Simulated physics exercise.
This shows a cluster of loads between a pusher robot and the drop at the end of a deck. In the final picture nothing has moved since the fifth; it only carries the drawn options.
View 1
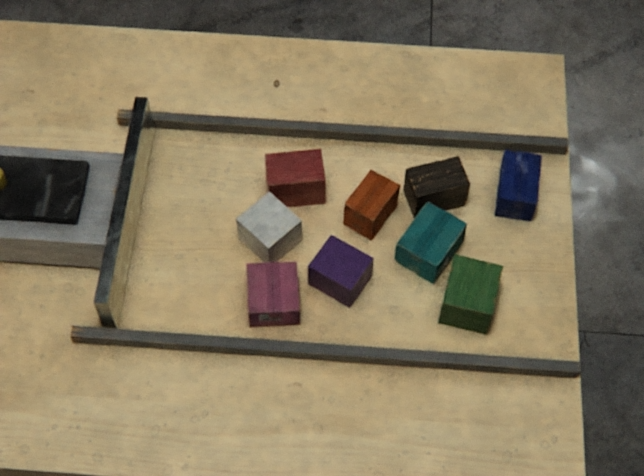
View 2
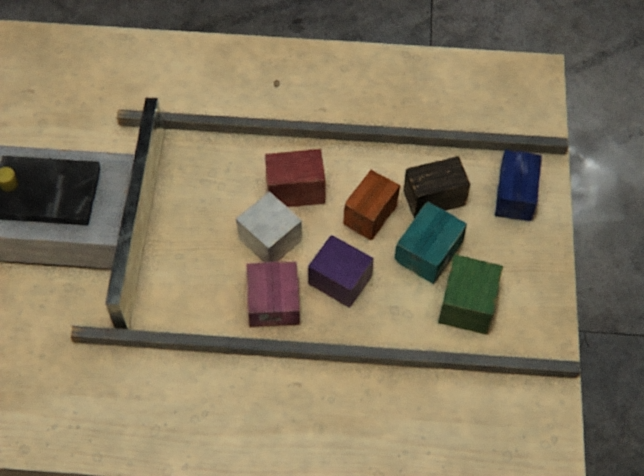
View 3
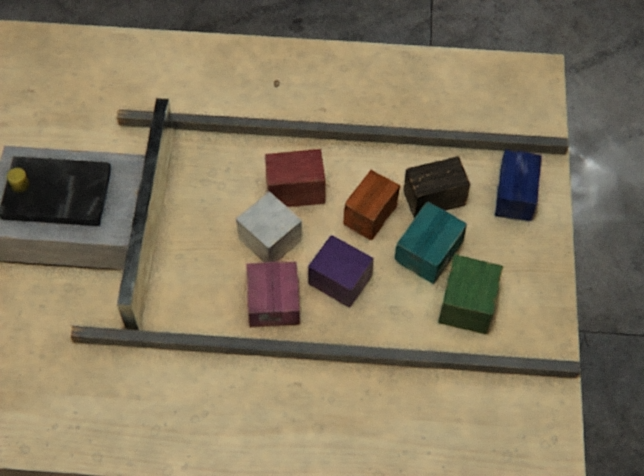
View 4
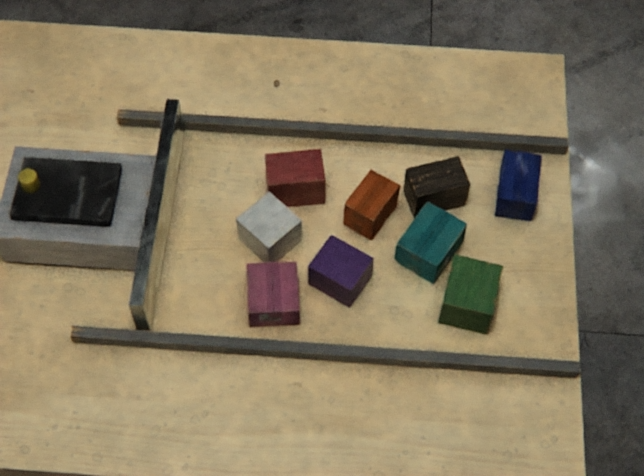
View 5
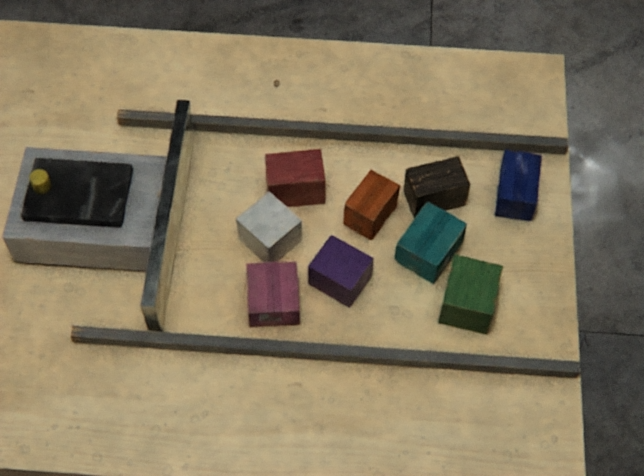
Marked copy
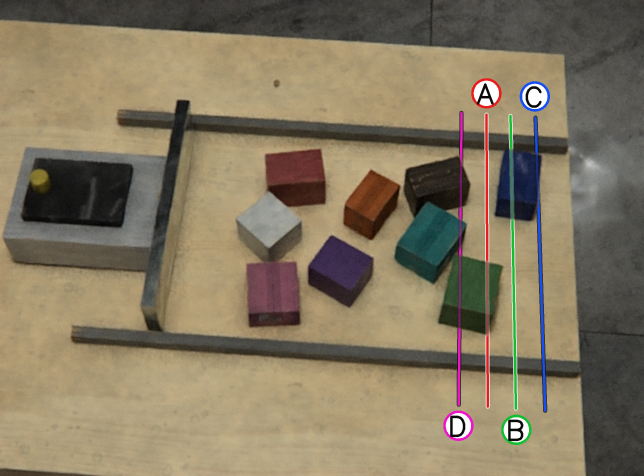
A gray pusher machine with a dark upright bar slid slowly to the right between two rails on a wooden table, while the scattered colored blocks ahead of it stayed still and untouched.
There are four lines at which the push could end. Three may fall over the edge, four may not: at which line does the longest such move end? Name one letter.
Up to line A.
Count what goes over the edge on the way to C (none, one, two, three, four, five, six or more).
By then, six or more.
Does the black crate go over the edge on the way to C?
Yes.
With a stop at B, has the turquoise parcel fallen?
By then, yes.
On the marked copy, A at (487, 249); B at (513, 251); C at (540, 253); D at (460, 247).
Taking A. A third of the way, robot (201, 199); pink parcel (309, 298); purple crate (367, 269).
Two thirds of the way, robot (318, 207); green crate (530, 311); turquoise parcel (512, 242).
When it is over, robot (406, 213); green crate over the edge; turquoise parcel over the edge; three fallen.
As for the rest, B drops six; C drops seven; D is within the limit but short.
